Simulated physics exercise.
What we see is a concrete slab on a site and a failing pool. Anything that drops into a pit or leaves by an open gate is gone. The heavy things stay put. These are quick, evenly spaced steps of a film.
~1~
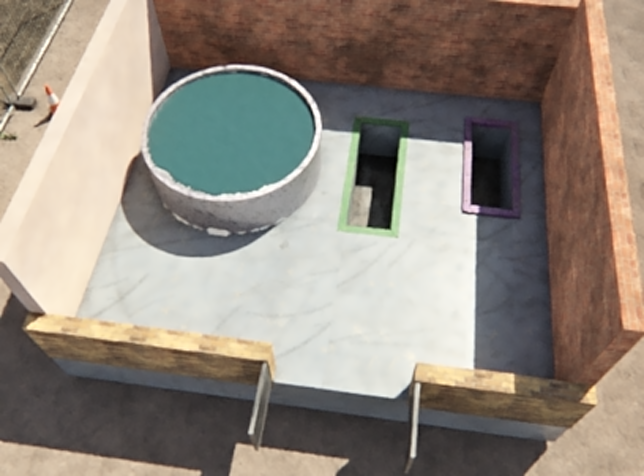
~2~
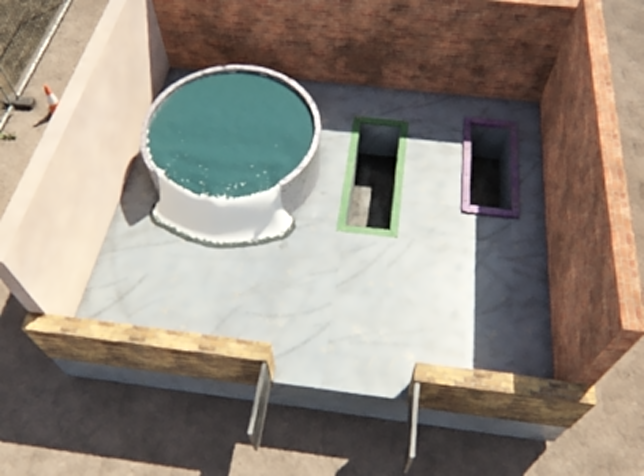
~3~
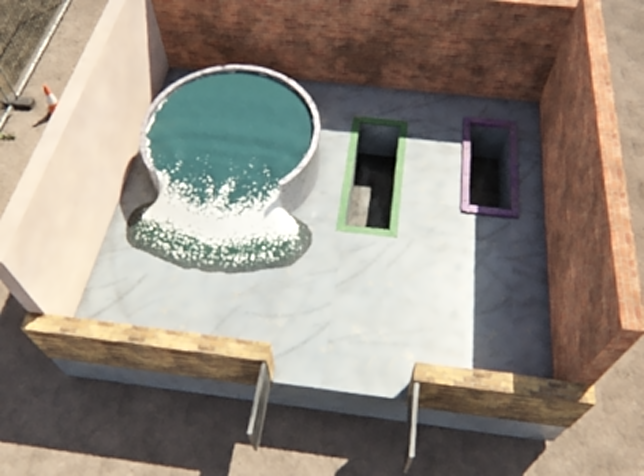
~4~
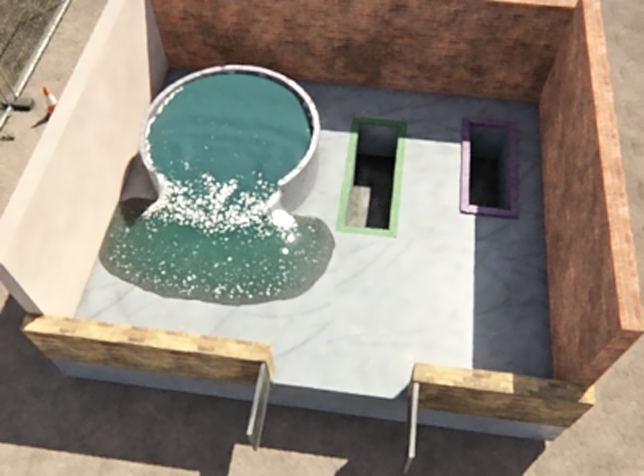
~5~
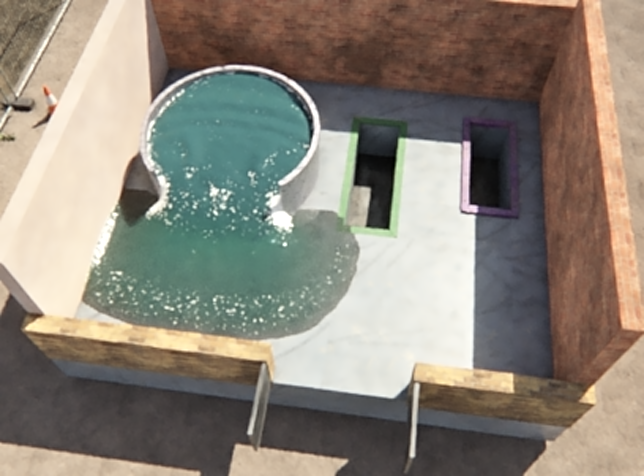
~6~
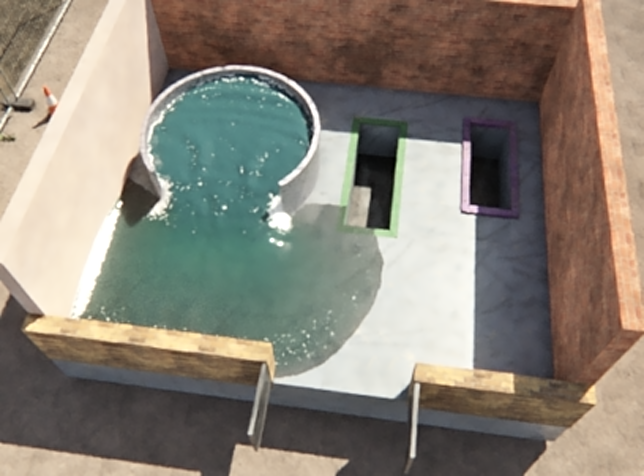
A round pool bursts open at its front and water spreads across the walled slab.
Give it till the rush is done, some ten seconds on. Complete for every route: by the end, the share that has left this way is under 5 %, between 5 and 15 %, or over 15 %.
By the end, the share via the gate is over 15 %; the share via the purple pit is between 5 and 15 %; the share via the green pit is between 5 and 15 %.
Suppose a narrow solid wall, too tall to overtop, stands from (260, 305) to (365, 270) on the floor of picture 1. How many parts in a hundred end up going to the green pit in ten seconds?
Share, green pit - 25 in a hundred.
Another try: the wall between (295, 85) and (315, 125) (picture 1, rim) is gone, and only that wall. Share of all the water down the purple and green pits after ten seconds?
Roughly, in per cent: Purple 12, green 45.
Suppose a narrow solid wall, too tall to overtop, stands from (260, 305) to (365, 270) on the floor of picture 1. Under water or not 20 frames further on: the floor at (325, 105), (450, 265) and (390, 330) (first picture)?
First spared, second submerged, third submerged.
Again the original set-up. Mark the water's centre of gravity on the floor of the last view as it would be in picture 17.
I'd mark it close to (216, 240).
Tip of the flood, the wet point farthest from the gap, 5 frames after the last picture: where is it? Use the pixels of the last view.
Roughly (446, 387).
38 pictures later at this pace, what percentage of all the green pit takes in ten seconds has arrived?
Near 10 per cent, give or take.
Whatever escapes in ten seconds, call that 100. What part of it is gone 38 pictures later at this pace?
Something close to 50 percent by that point.
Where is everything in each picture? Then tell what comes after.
The first picture shows the pool at (232, 132) is whole and still.
In the second picture, water pours out at (216, 217) and has run to (291, 224).
In the third picture, water pours out at (216, 220) and has run to (132, 229).
In the fourth picture, water pours out at (216, 223) and has run to (104, 239).
In the fifth picture, water pours out at (217, 223) and has run to (84, 292).
In the sixth picture, the front is at a hidden place, out from the gap at (217, 223).
A moment on, water covers 40 % of the floor; the gate 2 %, the purple pit 0 %, the green pit 0 %.
Next, water covers 45 % of the floor; the gate 6 %, the purple pit 0 %, the green pit 0 %.
Then, water covers 60 % of the floor; the gate 12 %, the purple pit 0 %, the green pit 0 %.
Later, water covers 90 % of the floor; the gate 17 %, the purple pit 2 %, the green pit 1 %.
In the end, water covers 95 % of the floor; the gate 21 %, the purple pit 8 %, the green pit 11 %.
